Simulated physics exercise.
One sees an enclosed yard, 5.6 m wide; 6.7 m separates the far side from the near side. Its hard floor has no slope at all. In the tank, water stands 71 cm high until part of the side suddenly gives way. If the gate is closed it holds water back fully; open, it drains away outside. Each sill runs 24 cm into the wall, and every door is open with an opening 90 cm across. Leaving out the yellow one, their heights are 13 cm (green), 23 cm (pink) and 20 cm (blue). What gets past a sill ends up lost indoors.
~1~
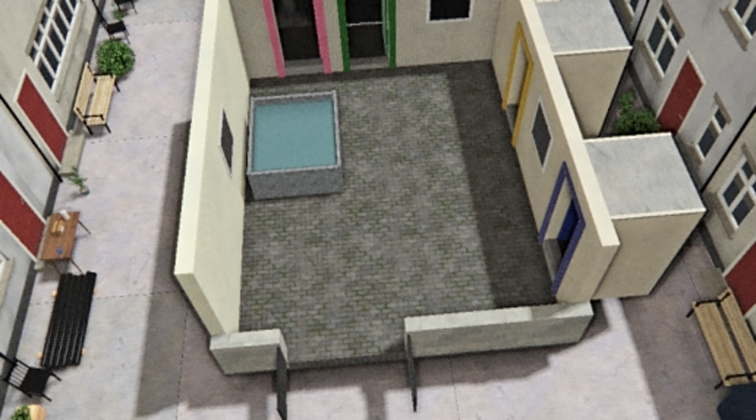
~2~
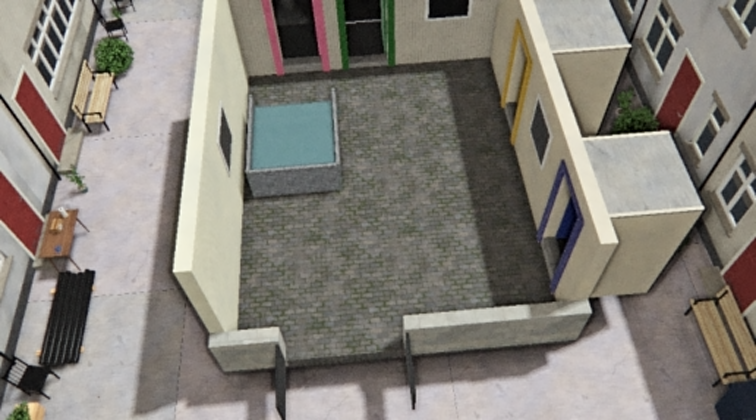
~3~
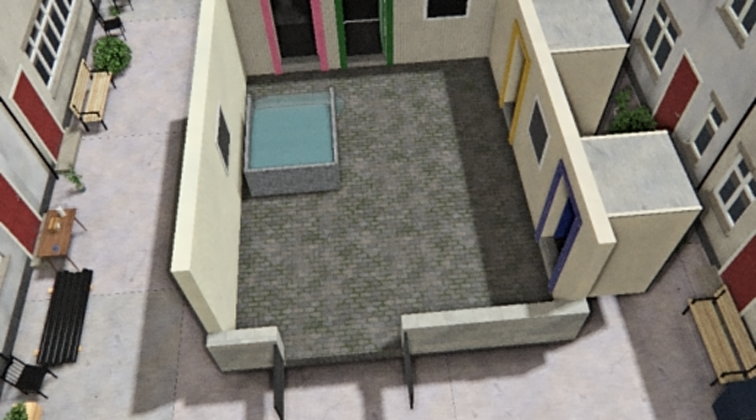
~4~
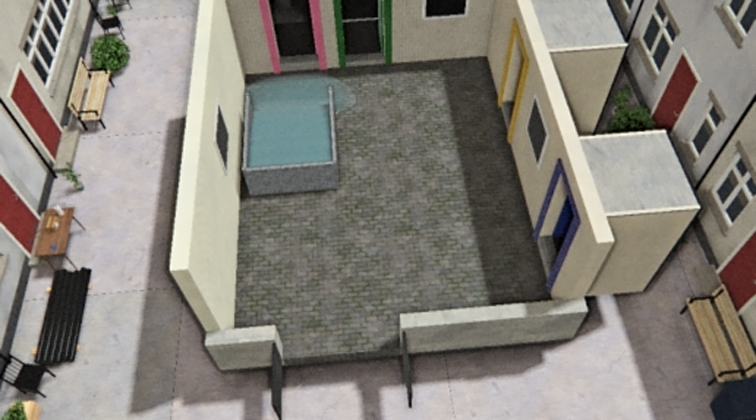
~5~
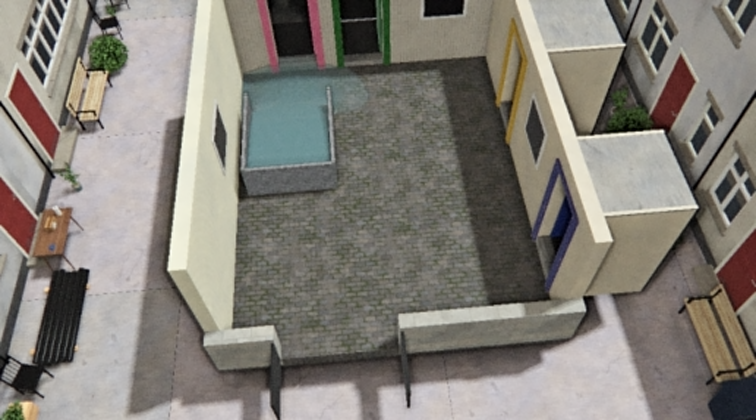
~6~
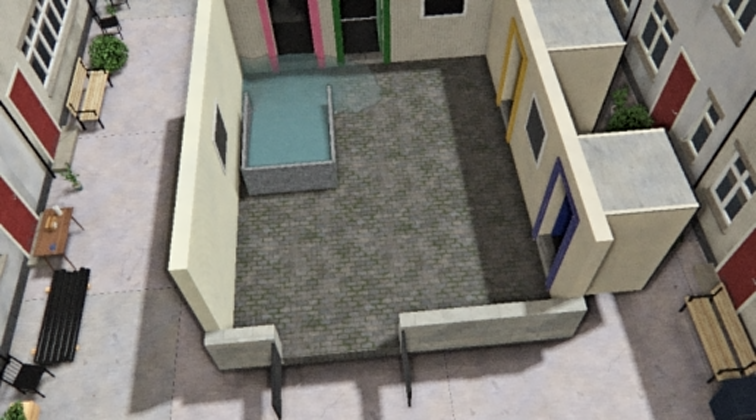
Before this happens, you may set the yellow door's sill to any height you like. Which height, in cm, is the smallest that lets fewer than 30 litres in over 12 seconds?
The smallest is roughly 10 cm.
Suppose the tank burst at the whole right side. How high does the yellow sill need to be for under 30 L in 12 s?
Some 25 cm.
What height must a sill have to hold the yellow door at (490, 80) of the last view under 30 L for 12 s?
You'd want it roughly 18 cm high.
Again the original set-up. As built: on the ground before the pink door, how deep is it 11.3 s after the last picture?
Depth: Near 5.5 cm.
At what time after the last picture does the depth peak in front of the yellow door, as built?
Around 2.8 s, give or take.
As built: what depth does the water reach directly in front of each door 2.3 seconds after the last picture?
In cm: Green 15, yellow 12, pink 25, blue 0.
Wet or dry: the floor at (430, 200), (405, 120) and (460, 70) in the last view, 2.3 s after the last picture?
So the three spots come out spared, swamped, swamped, in that order.
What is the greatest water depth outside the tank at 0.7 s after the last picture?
Max depth: Around 50 cm.
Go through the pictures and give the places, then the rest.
In the first frame, the tank at (294, 134) is whole and still, 71 cm deep; the yellow door at (517, 92) is dry.
In the second frame, water pours out on the far side and has run 0.3 m, to a hidden place; about 9 cm deep outside, 71 cm at the back.
In the third frame, water pours out on the far side and has run 0.7 m, to a hidden place; about 13 cm deep outside, 71 cm at the back.
In the fourth frame, water pours out on the far side and has run 1.3 m, to (275, 78); about 10 cm deep outside, 69 cm at the back.
In the fifth frame, the gap is on the far side, the front 1.6 m out at (279, 61); the back of the tank holds 61 cm.
In the sixth frame, the front is at (285, 56), 1.7 m from the gap on the far side; 4.0 m2 of floor is wet, 61 cm left at the back; 3.2 m in a straight line remain to the yellow door at (511, 87).
Then, 0.7 s after the last picture water covers 15 % of the floor, deepest (50 cm) near (252, 74); it has not reached the yellow door.
Then, 2.3 s after the last picture water covers 35 % of the floor, deepest (28 cm) near (486, 55); 12 cm at the yellow door, 0 litres in over its 18 cm sill.
Then, 11.3 s after the last picture water covers 95 % of the floor, deepest (8 cm) near (235, 311); 6 cm at the yellow door, 0 litres in over its 18 cm sill.
At the yellow door as built, the water peaked near 18 cm, 2.7 s after the last picture.
With a sill of 8.5 cm, 44 litres would have come in within the 12 s; with 12 cm, 16 litres. So under 30 litres takes about 10 cm.
